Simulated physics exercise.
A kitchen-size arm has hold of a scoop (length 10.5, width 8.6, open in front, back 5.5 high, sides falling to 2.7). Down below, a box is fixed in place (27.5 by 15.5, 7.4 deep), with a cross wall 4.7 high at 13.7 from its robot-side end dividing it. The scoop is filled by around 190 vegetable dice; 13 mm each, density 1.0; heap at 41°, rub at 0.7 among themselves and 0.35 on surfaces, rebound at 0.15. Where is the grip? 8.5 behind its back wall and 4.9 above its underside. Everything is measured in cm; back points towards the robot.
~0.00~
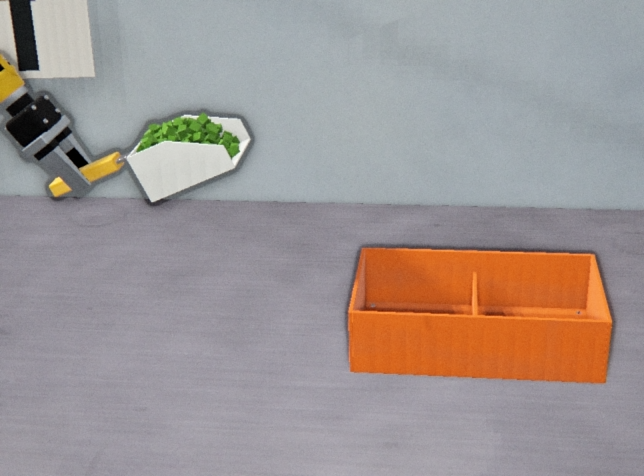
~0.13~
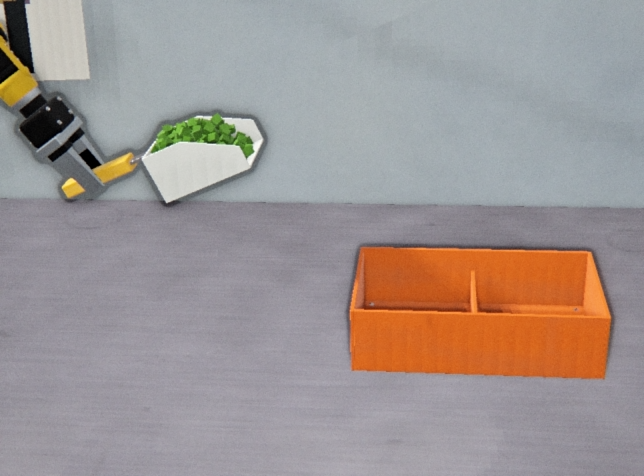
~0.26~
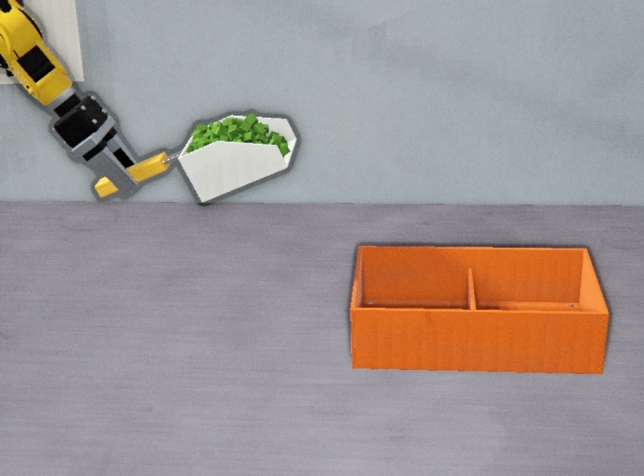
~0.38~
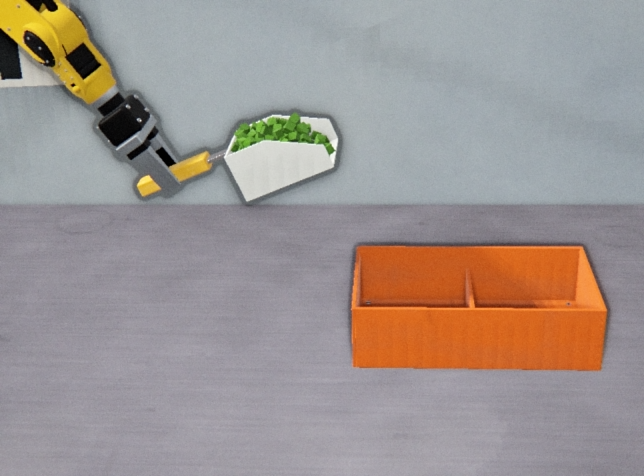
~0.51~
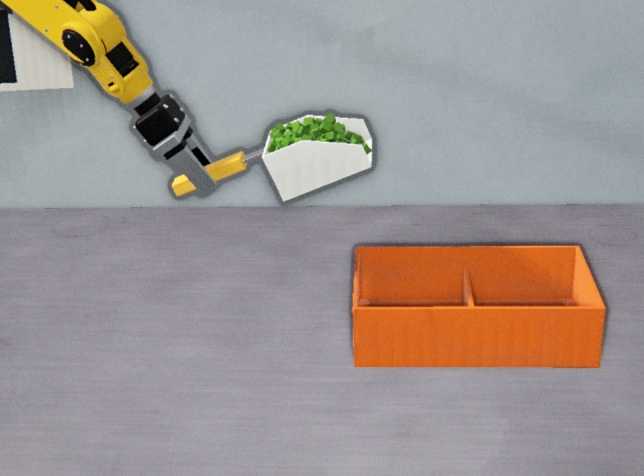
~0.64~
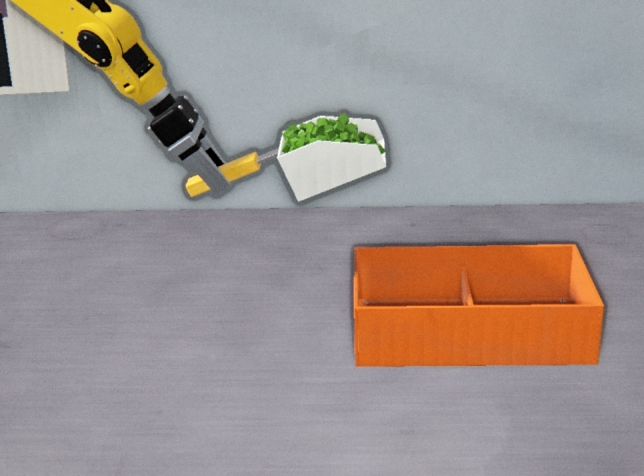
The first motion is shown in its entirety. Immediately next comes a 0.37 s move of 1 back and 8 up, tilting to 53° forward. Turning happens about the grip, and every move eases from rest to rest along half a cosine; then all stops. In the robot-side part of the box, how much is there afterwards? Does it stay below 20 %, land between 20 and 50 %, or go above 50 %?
It stays below 20 %.
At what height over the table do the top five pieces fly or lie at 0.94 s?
They're roughly 18 centimetres up.
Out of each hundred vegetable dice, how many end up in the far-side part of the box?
Roughly 0 %.
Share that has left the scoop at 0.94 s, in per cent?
I'd put it at some 35 percent up to then.
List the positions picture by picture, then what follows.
The scoop floor at (194, 170), tilted 24° backward; upper third of the load around (182, 137), from x 140 to 235, top at y 120; 192 on the scoop, in the first frame.
The scoop floor at (207, 171), tilted 24° backward; upper third of the load around (196, 138), from x 155 to 250, top at y 120, in the second frame.
The scoop floor at (242, 170), tilted 23° backward; upper third of the load around (230, 137), from x 190 to 285, top at y 120, in the third frame.
The scoop floor at (285, 170), tilted 23° backward; upper third of the load around (273, 137), from x 235 to 330, top at y 120, in the fourth frame.
The scoop floor at (320, 170), tilted 22° backward; upper third of the load around (309, 137), from x 275 to 365, top at y 120, in the fifth frame.
The scoop floor at (334, 170), tilted 22° backward; upper third of the load around (323, 138), from x 285 to 380, top at y 120; 192 on the scoop, in the sixth frame.
After 0.79 s, tilted 4° forward, highest piece 24 above the table; 192 on the scoop.
After 0.94 s, tilted 46° forward, highest piece 19 above the table; 125 on the scoop, 2 in the robot-side part, 2 on the table or floor, 63 in flight or on a rim.
After 1.21 s, tilted 53° forward, highest piece 8 above the table; 177 on the table or floor, 2 in the robot-side part, 13 in flight or on a rim.
After 2.26 s, tilted 53° forward, highest piece 8 above the table; 190 on the table or floor, 2 in the robot-side part.
In the end, 190 on the table or floor, 2 in the robot-side part. That is 1 % in the robot-side part of the box.
